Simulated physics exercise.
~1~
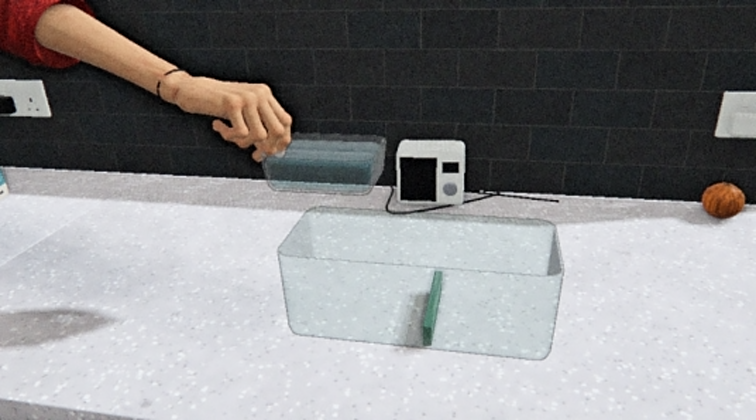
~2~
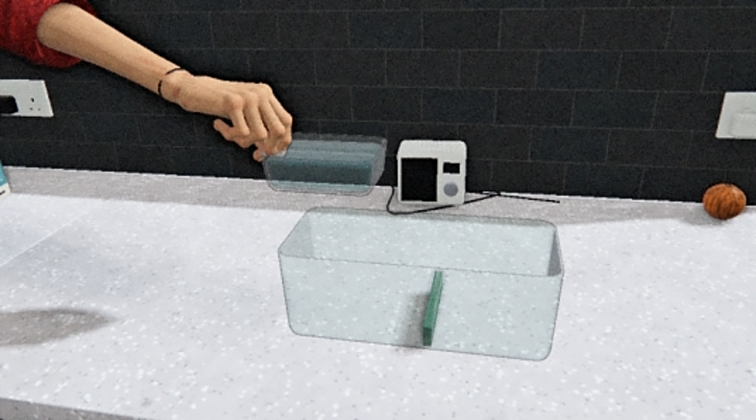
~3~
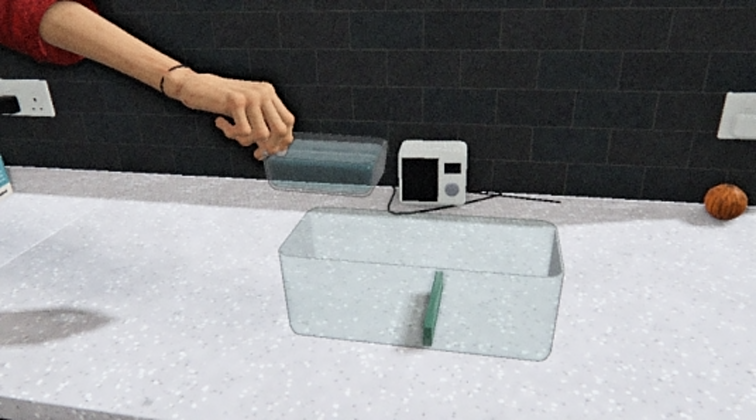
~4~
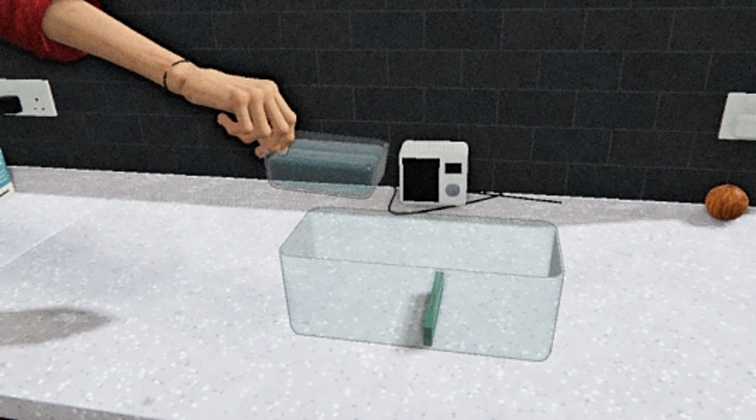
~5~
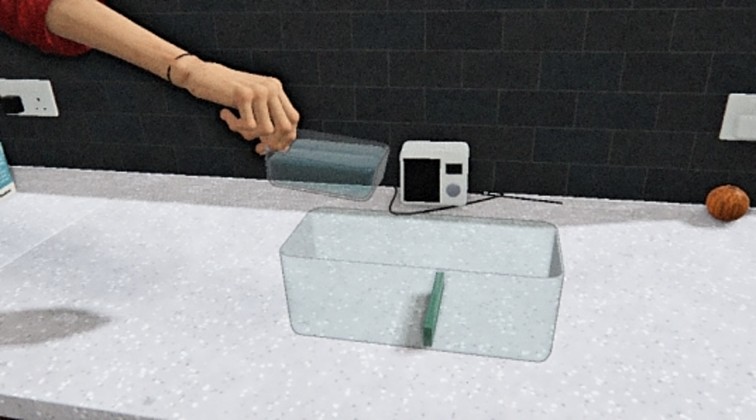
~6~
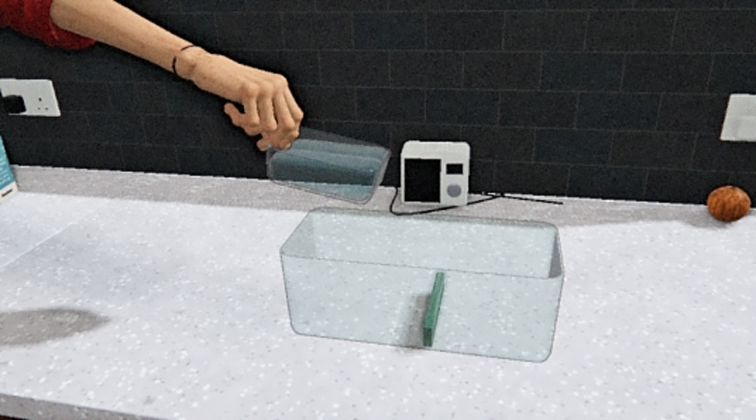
A hand holds a clear container of water above a long basin and slowly tilts it rightward.
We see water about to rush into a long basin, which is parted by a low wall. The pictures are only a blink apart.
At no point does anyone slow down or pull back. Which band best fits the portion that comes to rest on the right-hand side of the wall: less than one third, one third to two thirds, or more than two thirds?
Most likely one third to two thirds will rest right of the wall.
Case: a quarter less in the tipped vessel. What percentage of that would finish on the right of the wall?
It works out near 15 percent.
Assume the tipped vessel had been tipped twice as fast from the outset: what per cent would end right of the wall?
I'd say roughly 20 in every hundred ends up there.
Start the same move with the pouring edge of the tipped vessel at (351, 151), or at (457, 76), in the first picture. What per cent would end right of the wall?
About 10 per cent, then about 85 per cent.
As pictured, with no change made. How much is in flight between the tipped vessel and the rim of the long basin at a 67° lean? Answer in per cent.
Estimated at 30 per cent or so.
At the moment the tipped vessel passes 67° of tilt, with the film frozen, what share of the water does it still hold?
Still holding around 20 %, give or take.
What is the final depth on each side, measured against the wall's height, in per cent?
The left side ends up close to 30, the right side close to 30.
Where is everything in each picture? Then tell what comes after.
The first frame shows tilt 0°; pouring edge (379, 150); surface from (276, 148) to (378, 153); the long basin's rim runs from (294, 230) to (559, 248); the wall's top is at (433, 298).
The second frame shows tilt 0°; pouring edge (380, 151); surface from (277, 149) to (379, 154).
The third frame shows tilt 2°; pouring edge (381, 153); surface from (278, 148) to (380, 155).
The fourth frame shows tilt 4°; pouring edge (382, 155); surface from (279, 149) to (381, 156).
The fifth frame shows tilt 7°; pouring edge (383, 159); surface from (280, 149) to (382, 157).
The sixth frame shows tilt 11°; pouring edge (384, 163); surface from (282, 148) to (384, 158).
A moment on, the tilt is 67° and 20 per cent is still to pour, 26 is left of the wall and 22 right of it.
Next, the tilt is 101° and 2 per cent is still to pour, 53 is left of the wall and 43 right of it.
Then the tilt is 108° and 0 per cent is still to pour, 56 is left of the wall and 43 right of it.
Later the tilt is 108° and 0 per cent is still to pour, 56 is left of the wall and 43 right of it.
Finally, 56 per cent lies left of the wall, 43 right of it and 1 outside.
